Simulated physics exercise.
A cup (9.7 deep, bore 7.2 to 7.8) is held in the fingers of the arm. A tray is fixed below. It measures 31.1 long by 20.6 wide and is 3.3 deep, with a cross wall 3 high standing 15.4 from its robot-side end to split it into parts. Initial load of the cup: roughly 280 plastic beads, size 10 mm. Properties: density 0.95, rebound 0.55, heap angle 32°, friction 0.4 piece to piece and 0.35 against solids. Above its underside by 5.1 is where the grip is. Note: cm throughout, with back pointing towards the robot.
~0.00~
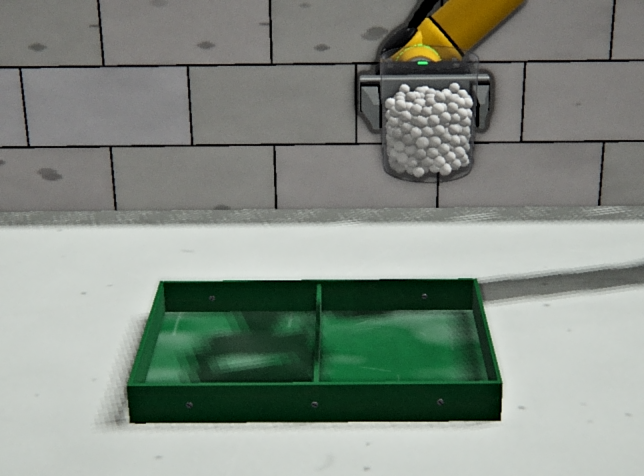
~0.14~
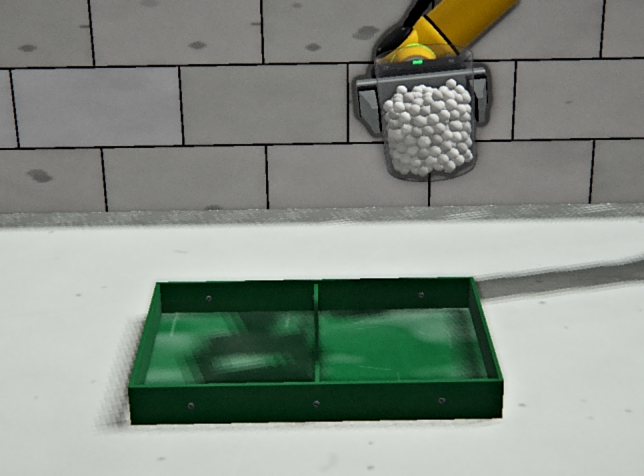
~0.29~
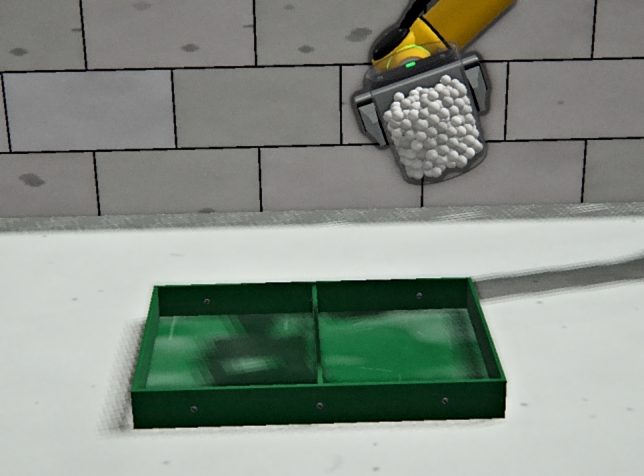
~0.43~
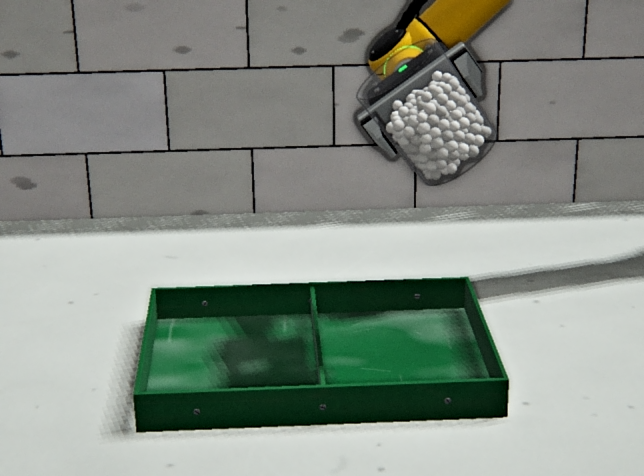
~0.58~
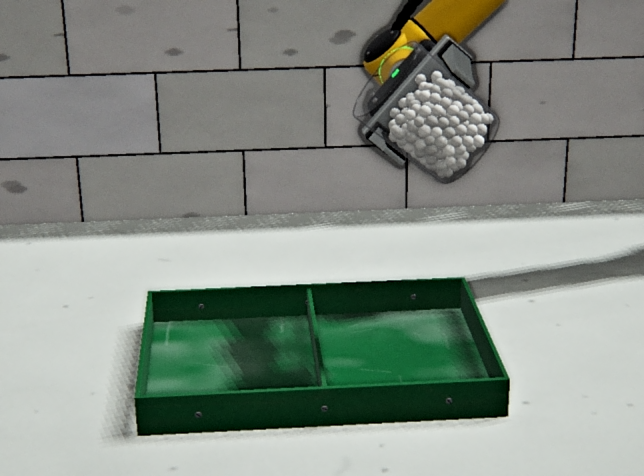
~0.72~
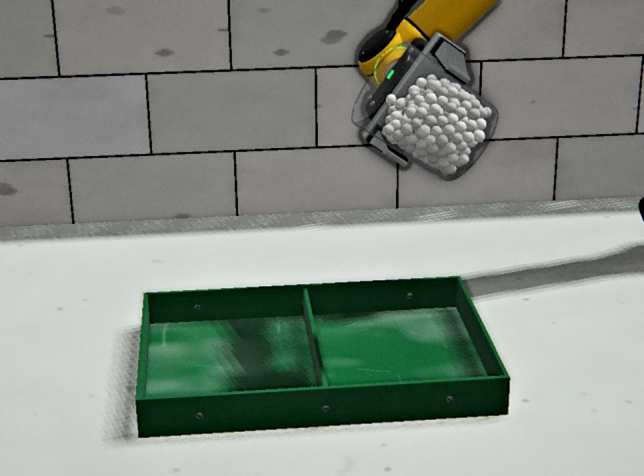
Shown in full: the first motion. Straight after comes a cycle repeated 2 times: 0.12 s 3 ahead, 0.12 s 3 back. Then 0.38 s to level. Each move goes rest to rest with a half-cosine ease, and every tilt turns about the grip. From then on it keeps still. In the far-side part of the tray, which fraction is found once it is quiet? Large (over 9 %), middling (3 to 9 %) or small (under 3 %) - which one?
Small.
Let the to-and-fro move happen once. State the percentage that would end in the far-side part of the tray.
Near 0 per cent.
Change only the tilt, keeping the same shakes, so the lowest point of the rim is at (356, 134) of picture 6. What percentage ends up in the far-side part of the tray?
Somewhere around 10 %.
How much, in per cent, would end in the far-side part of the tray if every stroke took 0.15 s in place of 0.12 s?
In that case about 0 in a hundred.
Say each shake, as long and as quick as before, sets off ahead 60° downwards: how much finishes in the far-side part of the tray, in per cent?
About 0 per cent.
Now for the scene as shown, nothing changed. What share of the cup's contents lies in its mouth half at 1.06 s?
That share comes to roughly 35 percent.
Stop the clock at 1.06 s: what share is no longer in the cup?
0 %.
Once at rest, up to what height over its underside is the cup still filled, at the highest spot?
Roughly 9.0 cm.
After 1.06 s, tilted 54° forward, highest piece 26 above the table; 281 in the cup, 1 in flight or on a rim.
After 1.41 s, tilted 23° forward, highest piece 27 above the table; 275 in the cup, 6 in the robot-side part, 1 in the far-side part.
After 1.78 s, level, highest piece 28 above the table; 275 in the cup, 5 in the robot-side part, 2 in the far-side part.
After 2.83 s, level, highest piece 28 above the table; 275 in the cup, 5 in the robot-side part, 2 in the far-side part.
In the end, 275 in the cup, 5 in the robot-side part, 2 in the far-side part. That is 1 % in the far-side part of the tray.
